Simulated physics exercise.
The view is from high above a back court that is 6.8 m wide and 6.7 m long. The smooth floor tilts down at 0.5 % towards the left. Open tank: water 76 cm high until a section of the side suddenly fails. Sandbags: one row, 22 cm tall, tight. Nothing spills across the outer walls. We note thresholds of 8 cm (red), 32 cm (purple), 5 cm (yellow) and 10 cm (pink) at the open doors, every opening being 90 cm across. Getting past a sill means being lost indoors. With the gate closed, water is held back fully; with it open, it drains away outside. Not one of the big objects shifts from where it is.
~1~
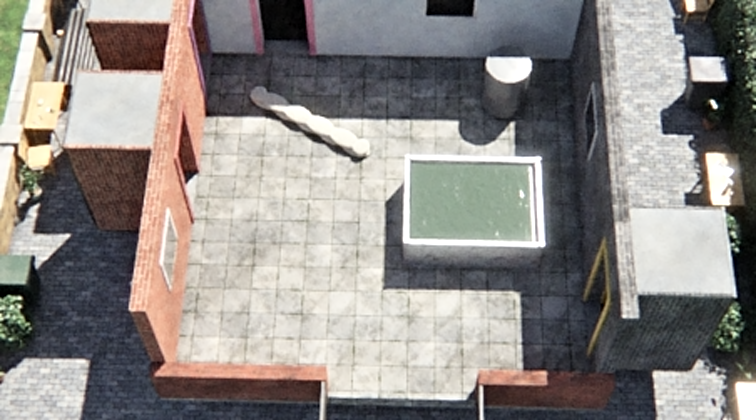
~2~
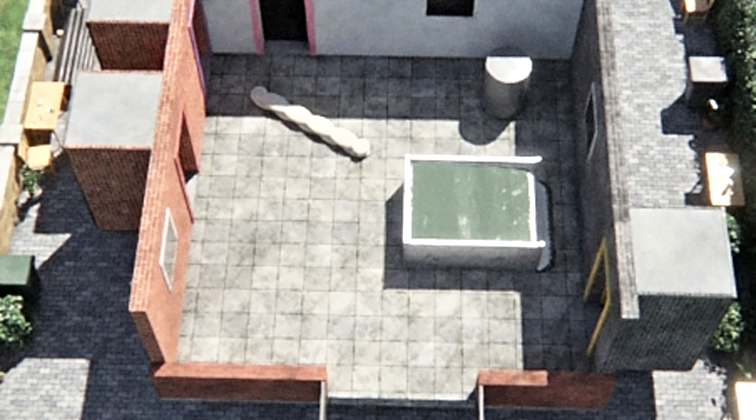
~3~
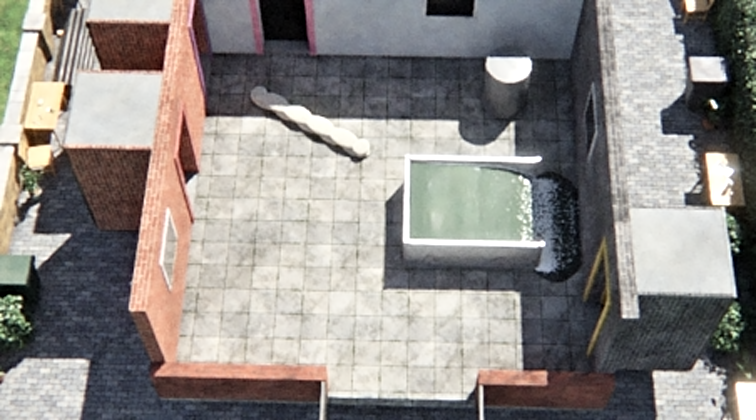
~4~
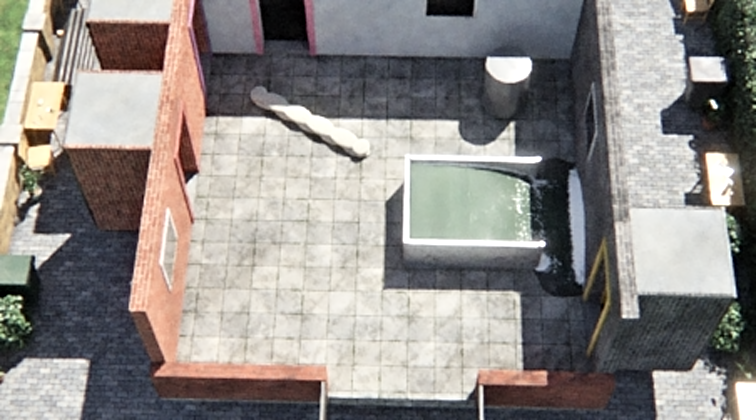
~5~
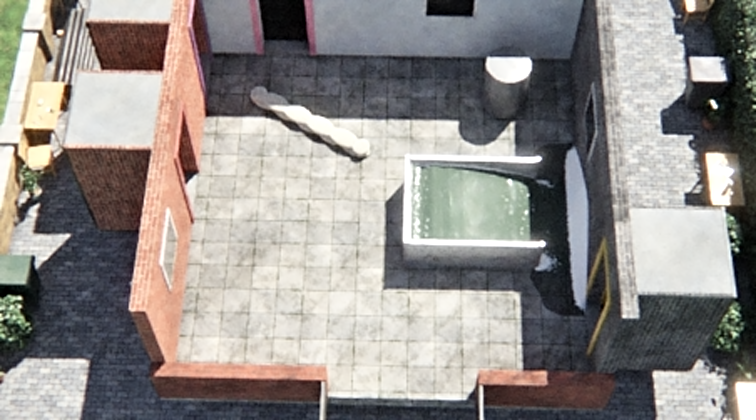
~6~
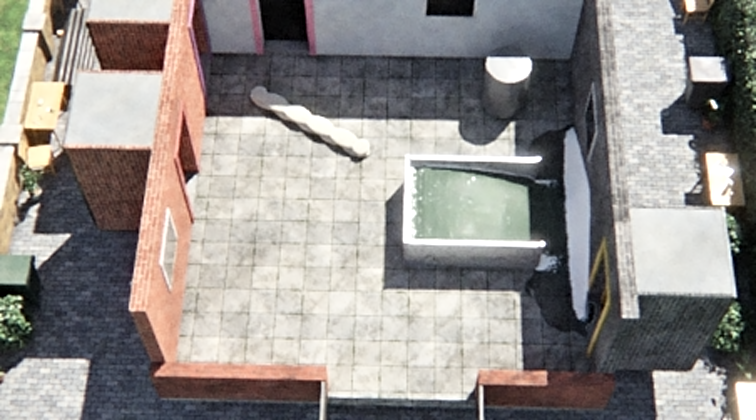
A paved back court, seen from high above, lies between a red brick wall on the left and a dark grey wall on the right. A white-rimmed tank of green water stands right of centre, with a pale twisted bar to its upper left and a grey cylinder behind. The tank's right side opens and water pours out, spreading along the right wall as the tank's level drops, while the camera stays still.
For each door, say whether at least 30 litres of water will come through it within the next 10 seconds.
One by one: For the red door I'd say within the limit; for the purple door I'd say within the limit; for the yellow door I'd say above the limit; for the pink door I'd say within the limit.
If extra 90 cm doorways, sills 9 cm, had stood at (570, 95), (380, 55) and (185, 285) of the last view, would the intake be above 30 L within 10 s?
First doorway gets there, second falls short, third falls short.
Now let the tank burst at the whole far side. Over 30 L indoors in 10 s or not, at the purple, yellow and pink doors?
Purple: Within the limit; yellow: Within the limit; pink: Exceeding the limit.
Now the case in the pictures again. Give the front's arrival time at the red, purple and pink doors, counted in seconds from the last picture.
So red at 5.0 s, purple at 3.6 s, and pink at 2.8 s.
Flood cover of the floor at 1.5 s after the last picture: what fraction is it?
Close to 25 in a hundred parts are wet.
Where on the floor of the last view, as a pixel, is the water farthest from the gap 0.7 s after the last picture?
Near (561, 60).
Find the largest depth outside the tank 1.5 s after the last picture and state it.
Roughly 41 cm.
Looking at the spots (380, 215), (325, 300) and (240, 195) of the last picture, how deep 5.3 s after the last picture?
About 2, 2 and 1 cm respectively.
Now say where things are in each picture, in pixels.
In the first frame, still water, 76 cm deep, in the open tank at (473, 202).
In the second frame, the front is at (546, 267), 0.8 m from the gap at (534, 218); 0.3 m2 of floor is under water; 76 cm left at the back of the open tank.
In the third frame, the front is at (567, 273), 1.1 m from the gap at (534, 219); 1.3 m2 of floor is under water; 76 cm left at the back of the open tank.
In the fourth frame, the front is at (582, 289), 1.5 m from the gap at (534, 220); 1.8 m2 of floor is under water; 75 cm left at the back of the open tank.
In the fifth frame, water pours out at (534, 220) and has run 1.8 m, to (583, 312); typically 20 cm deep outside, 67 cm at the open tank's back.
In the sixth frame, the front is at (571, 128), 2.2 m from the gap at (534, 220); 2.2 m2 of floor is under water; 64 cm left at the back of the open tank.
Then, 0.7 s after the last picture water covers 15 % of the floor and is deepest (52 cm) near (571, 234); red door not reached, purple door not reached, yellow door 13 cm at the sill, 6 L in, pink door not reached.
Then, 1.5 s after the last picture water covers 25 % of the floor and is deepest (41 cm) near (561, 60); red door not reached, purple door not reached, yellow door 12 cm at the sill, 26 L in, pink door not reached.
Then, 2.8 s after the last picture water covers 50 % of the floor and is deepest (25 cm) near (525, 98); red door not reached, purple door not reached, yellow door 8 cm at the sill, 47 L in, pink door not reached.
Then, 5.3 s after the last picture water covers 85 % of the floor and is deepest (18 cm) near (213, 53); red door 4 cm at the sill, 0 L in, purple door 14 cm at the sill, 0 L in, yellow door 8 cm at the sill, 68 L in, pink door 9 cm at the sill, 1 L in.
Then, 9.3 s after the last picture water covers 95 % of the floor and is deepest (10 cm) near (183, 309); red door 9 cm at the sill, 10 L in, purple door 8 cm at the sill, 0 L in, yellow door 4 cm at the sill, 74 L in, pink door 9 cm at the sill, 3 L in.
